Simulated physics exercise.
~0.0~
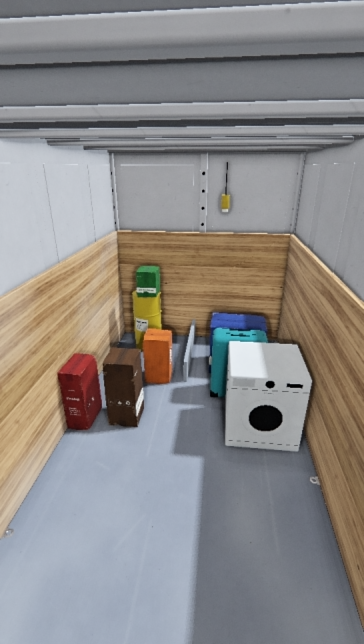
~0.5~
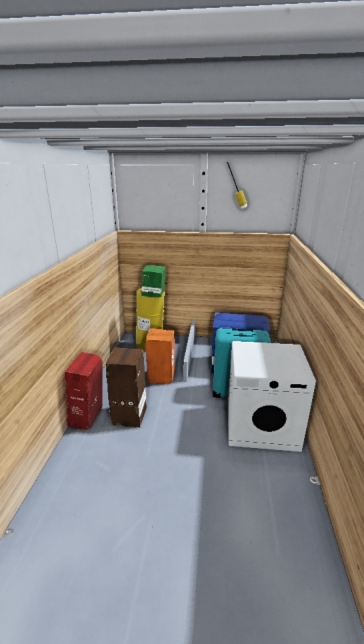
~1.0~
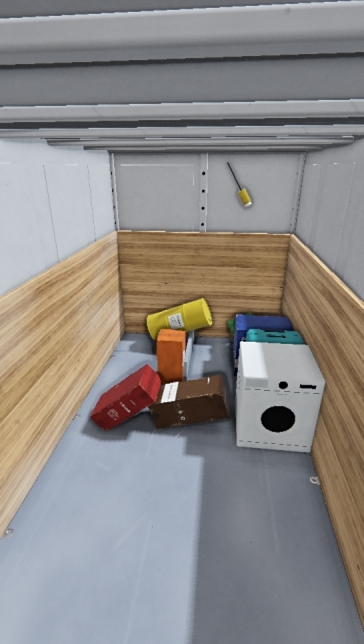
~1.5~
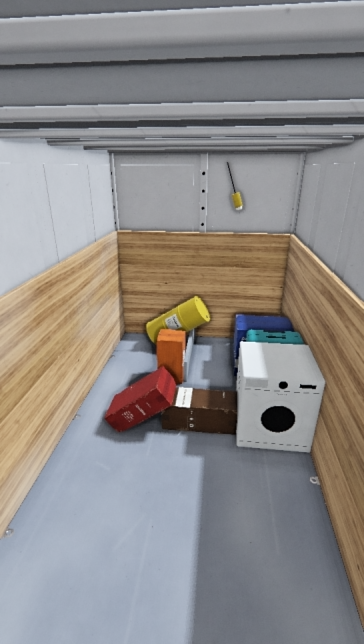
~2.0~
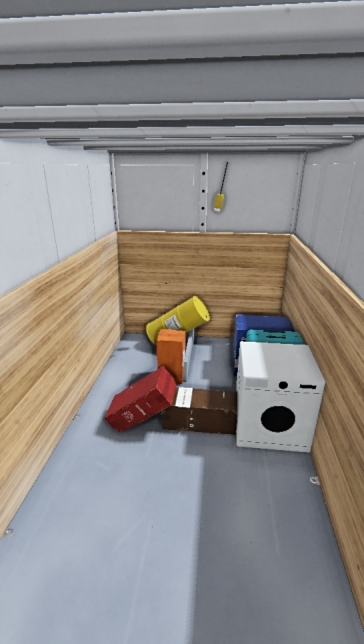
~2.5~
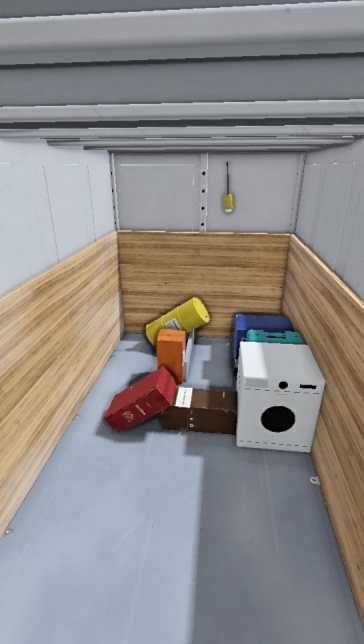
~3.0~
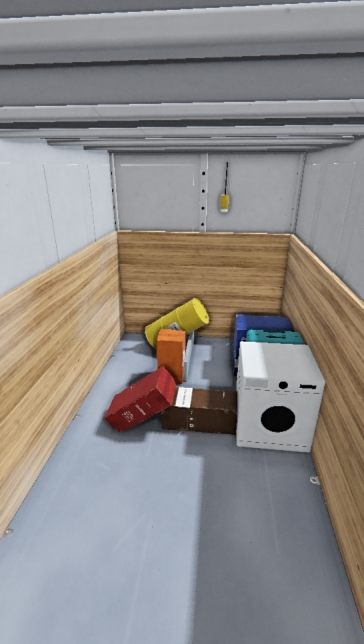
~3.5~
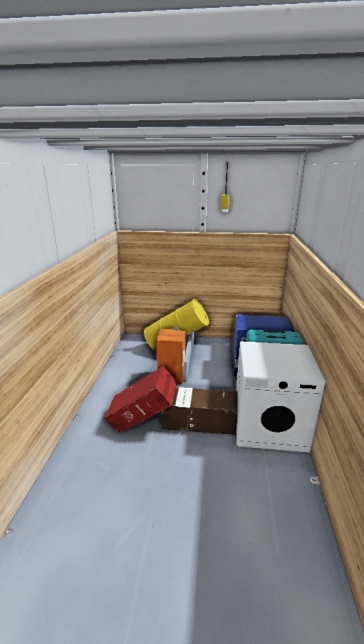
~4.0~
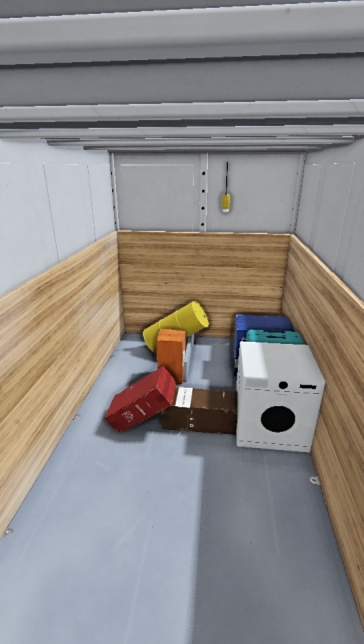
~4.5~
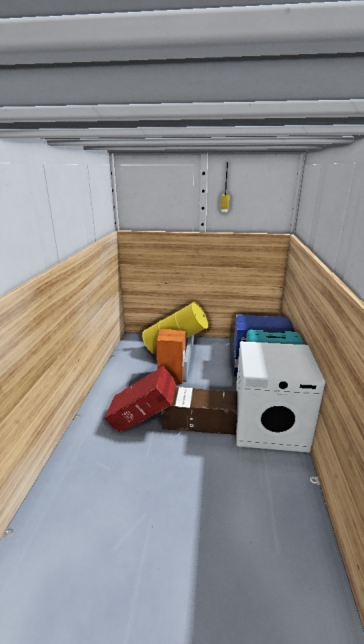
Several upright boxes and a yellow drum topple to the right in a van and settle.
